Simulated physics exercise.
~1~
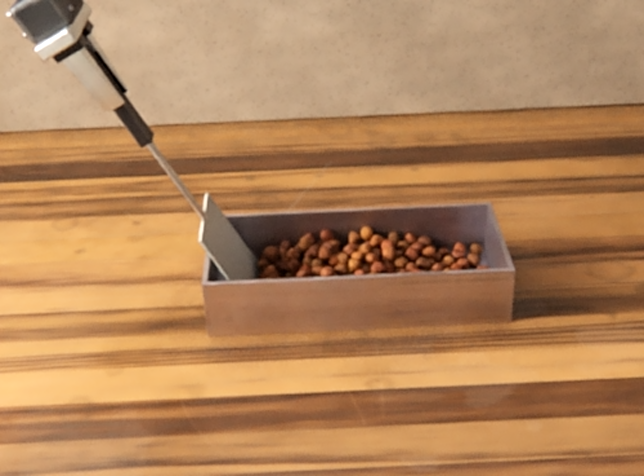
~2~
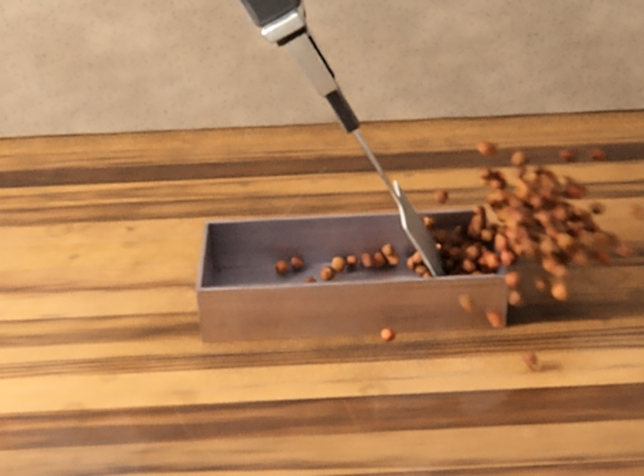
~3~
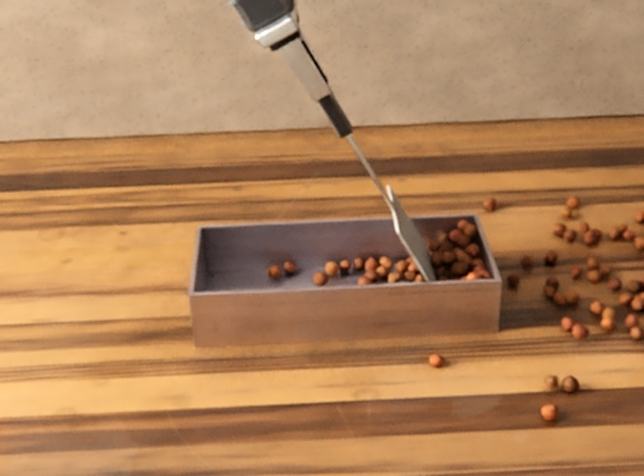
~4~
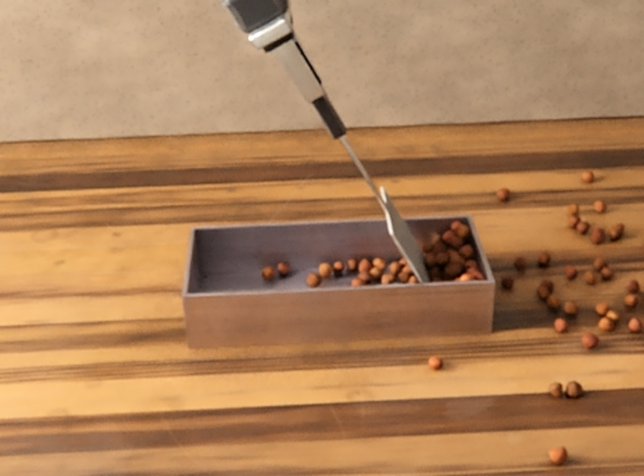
A robot's spatula with a flat metal blade stands at the left end of a long, grey-brown tray of reddish-brown hazelnuts, seen from slightly above on a striped wooden table with a plain beige backdrop. The blade sweeps right through the tray, driving the nuts ahead of it. A dense spray of them flies over the right end while a few stay behind the blade. The spatula stops near that end, and the thrown nuts drop and scatter across the table. Finally, about half lie outside, with the rest mostly heaped around the blade.
